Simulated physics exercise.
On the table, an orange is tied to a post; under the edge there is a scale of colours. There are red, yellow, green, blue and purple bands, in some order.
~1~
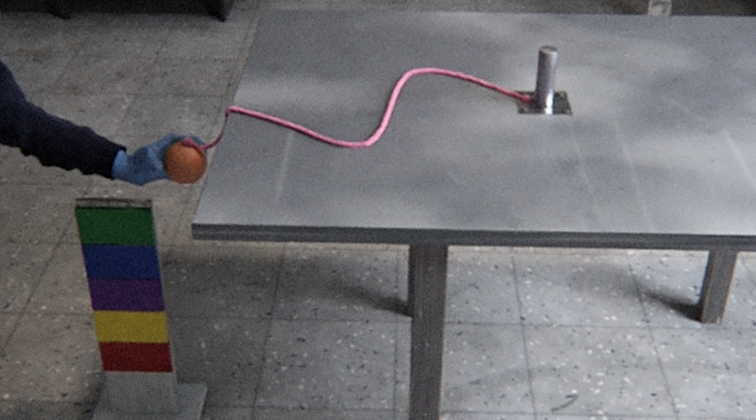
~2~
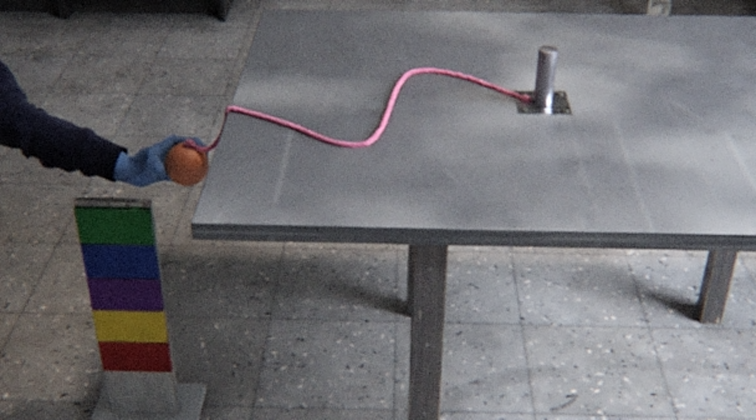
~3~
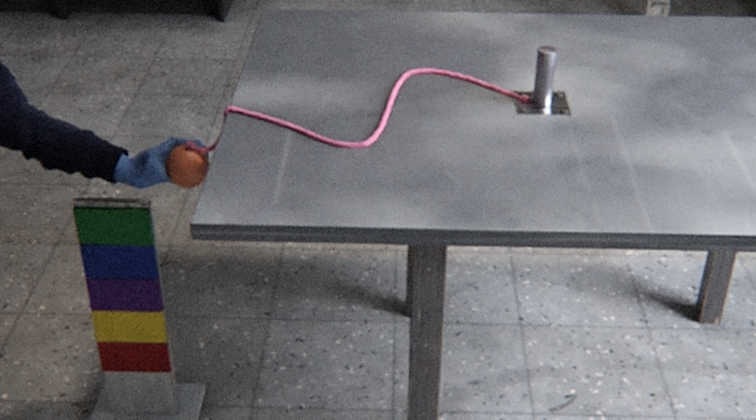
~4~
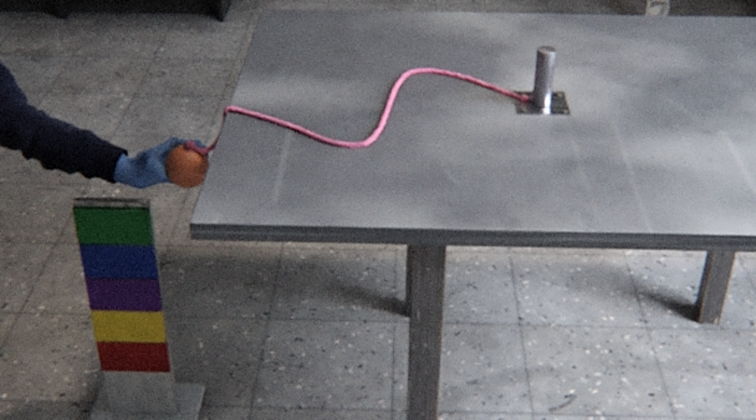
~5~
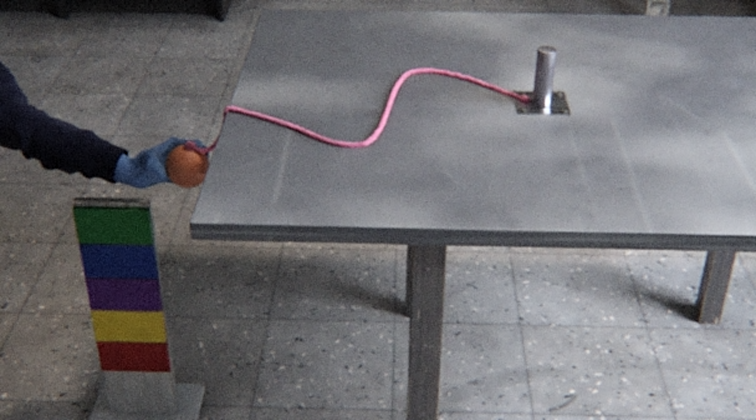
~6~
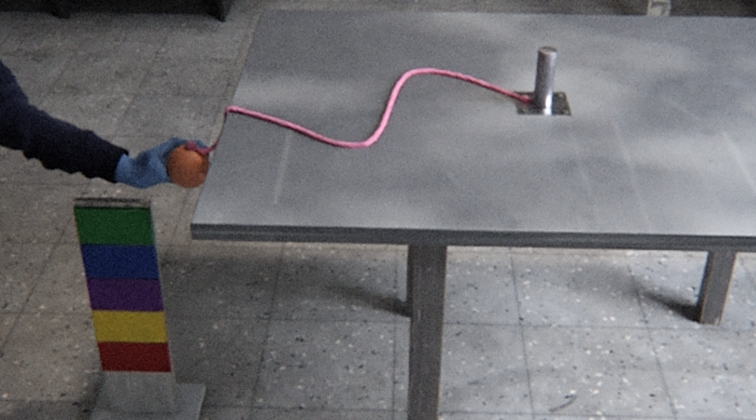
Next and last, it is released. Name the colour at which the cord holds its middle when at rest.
Yellow.
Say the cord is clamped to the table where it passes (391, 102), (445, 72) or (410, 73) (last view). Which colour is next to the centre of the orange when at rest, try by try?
First try blue, second purple, third purple.
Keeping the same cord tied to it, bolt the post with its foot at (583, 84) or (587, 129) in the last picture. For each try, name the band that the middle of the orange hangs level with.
Answer, in order: Purple, purple.
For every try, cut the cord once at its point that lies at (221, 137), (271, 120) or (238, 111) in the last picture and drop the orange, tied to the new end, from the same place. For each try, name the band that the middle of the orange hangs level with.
For the first: Purple; for the second: Green; for the third: Blue.
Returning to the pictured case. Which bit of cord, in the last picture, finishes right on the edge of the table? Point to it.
About (372, 140).
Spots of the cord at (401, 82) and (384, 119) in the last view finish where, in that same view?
About (357, 98), and the other about (271, 95).
A little later, orange near (211, 326); level with yellow.
Next, orange near (277, 305); level with yellow.
Later still, orange near (237, 316); level with yellow.
When it is over, orange near (251, 312); level with yellow. The yellow one.
